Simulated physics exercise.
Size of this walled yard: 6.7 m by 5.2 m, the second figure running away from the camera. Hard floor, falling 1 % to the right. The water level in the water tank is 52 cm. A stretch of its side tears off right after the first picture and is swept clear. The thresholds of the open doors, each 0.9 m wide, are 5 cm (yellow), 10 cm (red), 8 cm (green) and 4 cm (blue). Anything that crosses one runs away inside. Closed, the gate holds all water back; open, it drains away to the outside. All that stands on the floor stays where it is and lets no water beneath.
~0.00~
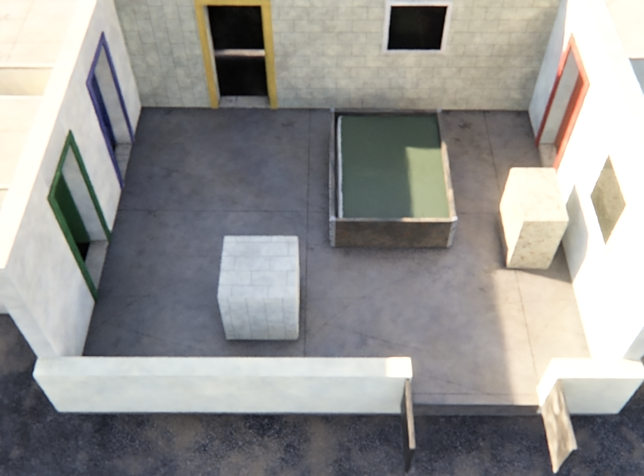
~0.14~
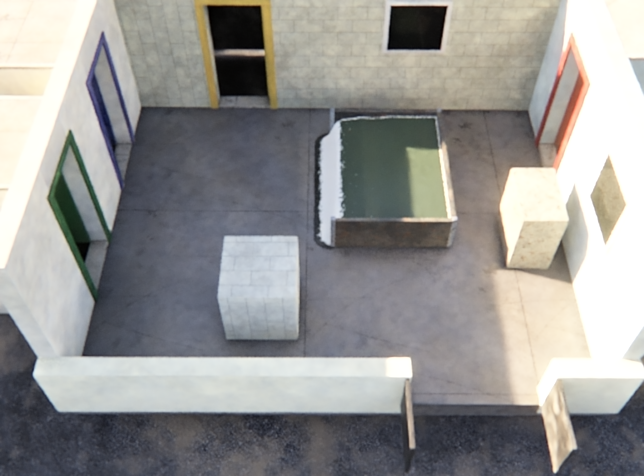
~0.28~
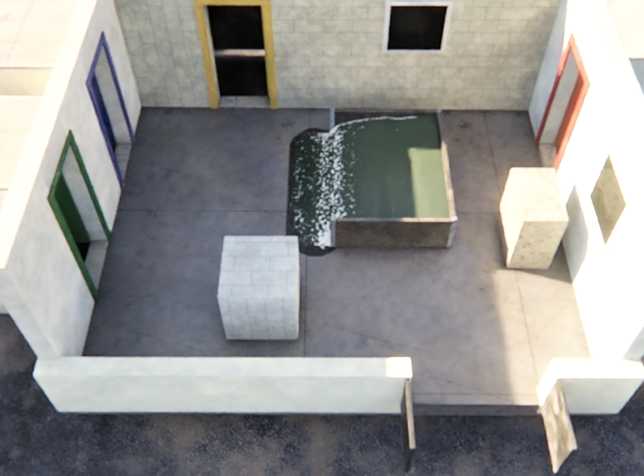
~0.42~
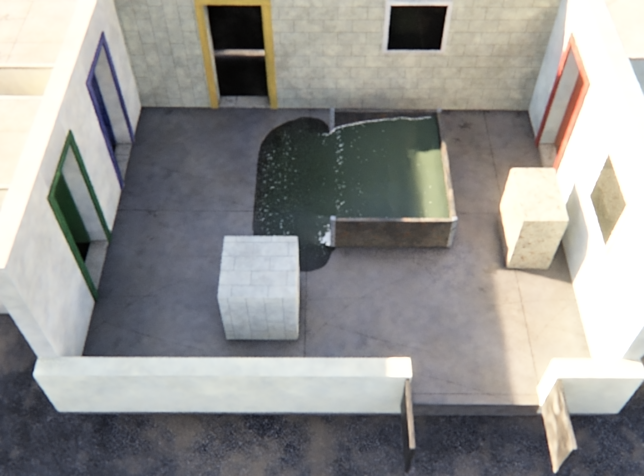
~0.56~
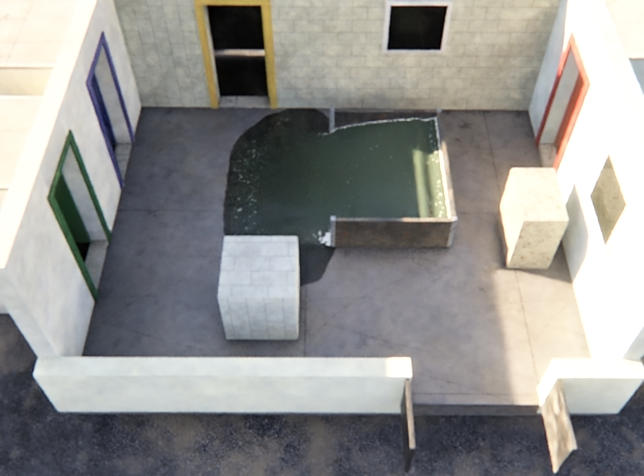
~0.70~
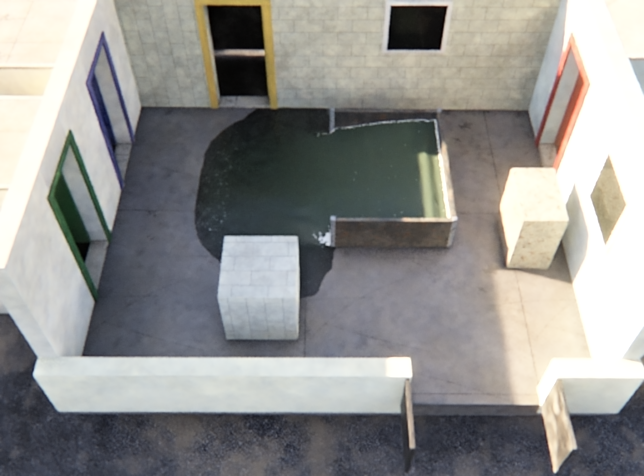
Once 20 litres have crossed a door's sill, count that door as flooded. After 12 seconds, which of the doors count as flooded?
Yellow door: Flooded; red door: Not flooded; green door: Flooded; blue door: Flooded.
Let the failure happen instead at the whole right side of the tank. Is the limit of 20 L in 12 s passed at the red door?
Compared with the limit, red is more.
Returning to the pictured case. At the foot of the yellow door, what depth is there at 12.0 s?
The depth there is near 2.5 cm.
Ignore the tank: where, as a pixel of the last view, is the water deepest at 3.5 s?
At about (76, 383).
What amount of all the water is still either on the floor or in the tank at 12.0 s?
Remaining: Roughly 74 %.
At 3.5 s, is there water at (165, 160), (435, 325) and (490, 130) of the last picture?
Submerged, untouched, untouched.
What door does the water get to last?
The red door is last.
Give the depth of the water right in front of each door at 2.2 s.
Door by door in cm, yellow shows 10, red shows 0, green shows 19, blue shows 19.
After 1.4 s water covers 40 % of the floor and is deepest (24 cm) near (119, 202); yellow door 9 cm at the sill, 0 L in, red door not reached, green door not reached, blue door 9 cm at the sill, 9 L in.
After 2.2 s water covers 45 % of the floor and is deepest (29 cm) near (140, 114); yellow door 10 cm at the sill, 11 L in, red door not reached, green door 19 cm at the sill, 12 L in, blue door 19 cm at the sill, 91 L in.
After 3.5 s water covers 45 % of the floor and is deepest (22 cm) near (76, 383); yellow door 8 cm at the sill, 25 L in, red door not reached, green door 14 cm at the sill, 61 L in, blue door 17 cm at the sill, 216 L in.
After 7.0 s water covers 75 % of the floor and is deepest (10 cm) near (147, 384); yellow door 6 cm at the sill, 52 L in, red door not reached, green door 5 cm at the sill, 74 L in, blue door 4 cm at the sill, 281 L in.
After 12.0 s water covers 95 % of the floor and is deepest (8 cm) near (543, 171); yellow door 3 cm at the sill, 53 L in, red door 7 cm at the sill, 0 L in, green door 3 cm at the sill, 74 L in, blue door 3 cm at the sill, 282 L in.
